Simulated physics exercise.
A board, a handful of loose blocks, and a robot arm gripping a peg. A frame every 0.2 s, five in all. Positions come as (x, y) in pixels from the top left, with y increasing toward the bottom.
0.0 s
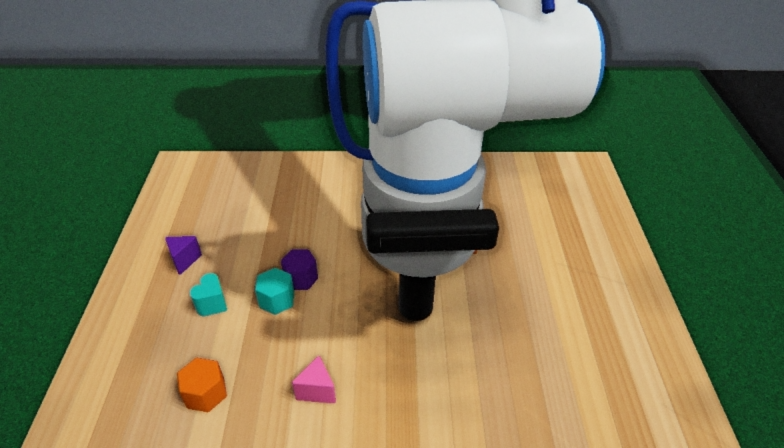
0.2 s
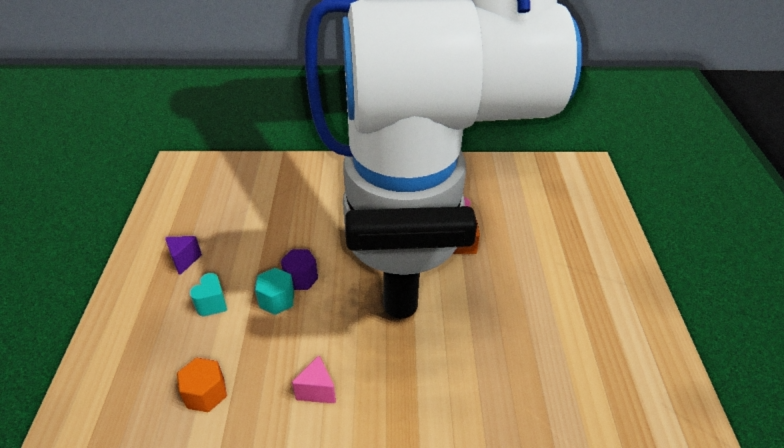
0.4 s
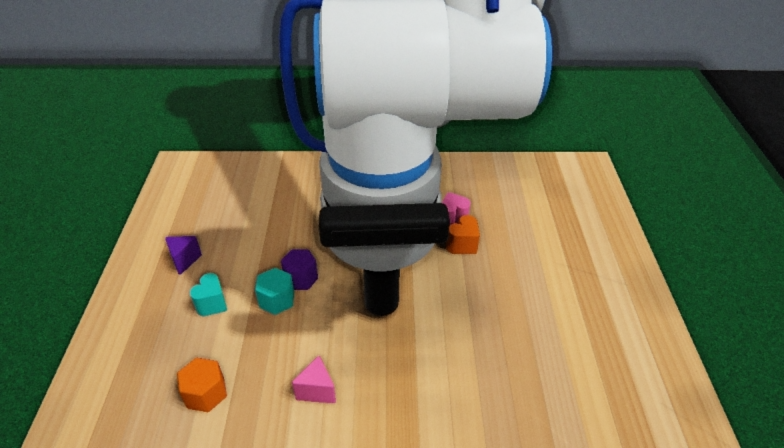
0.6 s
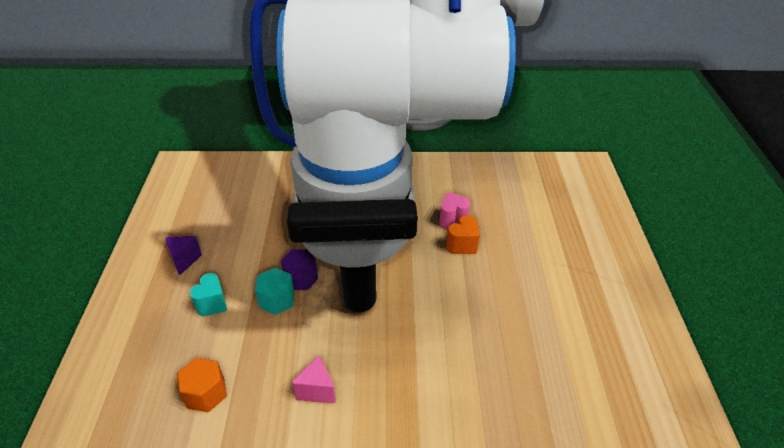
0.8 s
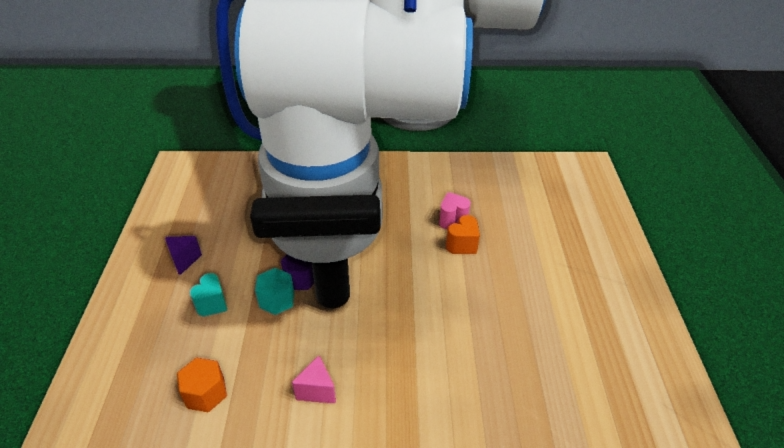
A white robot arm holding a black peg slides steadily left across a wooden board, uncovering pink and orange heart-shaped blocks behind it and partly covering a purple hexagonal block, while the scattered colored blocks stay still.
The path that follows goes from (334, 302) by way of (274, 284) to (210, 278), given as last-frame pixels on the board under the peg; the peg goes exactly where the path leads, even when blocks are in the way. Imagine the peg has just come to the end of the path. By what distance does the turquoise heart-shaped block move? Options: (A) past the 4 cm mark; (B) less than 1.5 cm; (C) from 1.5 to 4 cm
I choose B.
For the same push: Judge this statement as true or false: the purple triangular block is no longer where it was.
It is false.
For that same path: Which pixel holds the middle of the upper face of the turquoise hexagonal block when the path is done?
Close to (237, 288).
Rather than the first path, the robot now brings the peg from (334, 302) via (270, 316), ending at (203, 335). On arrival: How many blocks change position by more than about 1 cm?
Answer: One block.
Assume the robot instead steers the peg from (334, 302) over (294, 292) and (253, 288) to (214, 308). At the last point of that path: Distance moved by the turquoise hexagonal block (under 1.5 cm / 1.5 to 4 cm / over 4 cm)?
The largest band: Over 4 cm.
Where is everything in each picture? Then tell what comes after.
In the first frame, lower end of the peg at (416, 308), tops of blocks, purple triangular block at (178, 243), turquoise heart-shaped block at (207, 286), turquoise hexagonal block at (273, 281), purple hexagonal block at (298, 260).
In the second frame, peg at (401, 305), blocks as before.
In the third frame, peg at (382, 303), blocks as before.
In the fourth frame, peg at (359, 299), blocks as before.
In the fifth frame, peg at (333, 295), purple triangular block at (178, 243), turquoise heart-shaped block at (207, 286), turquoise hexagonal block at (273, 281), purple hexagonal block partly hidden.
The first path, step by step. One third of the way, peg at (293, 282); turquoise hexagonal block at (258, 282), turned 30° anticlockwise; purple hexagonal block at (284, 247), turned 45° clockwise.
Two thirds of the way, peg at (251, 274); turquoise hexagonal block at (238, 288), turned 70° anticlockwise; purple hexagonal block at (280, 242), turned 70° clockwise.
At the end, peg at (208, 271); purple triangular block not moved; turquoise heart-shaped block not moved; turquoise hexagonal block at (237, 288), turned 75° anticlockwise; purple hexagonal block at (280, 242), turned 70° clockwise.
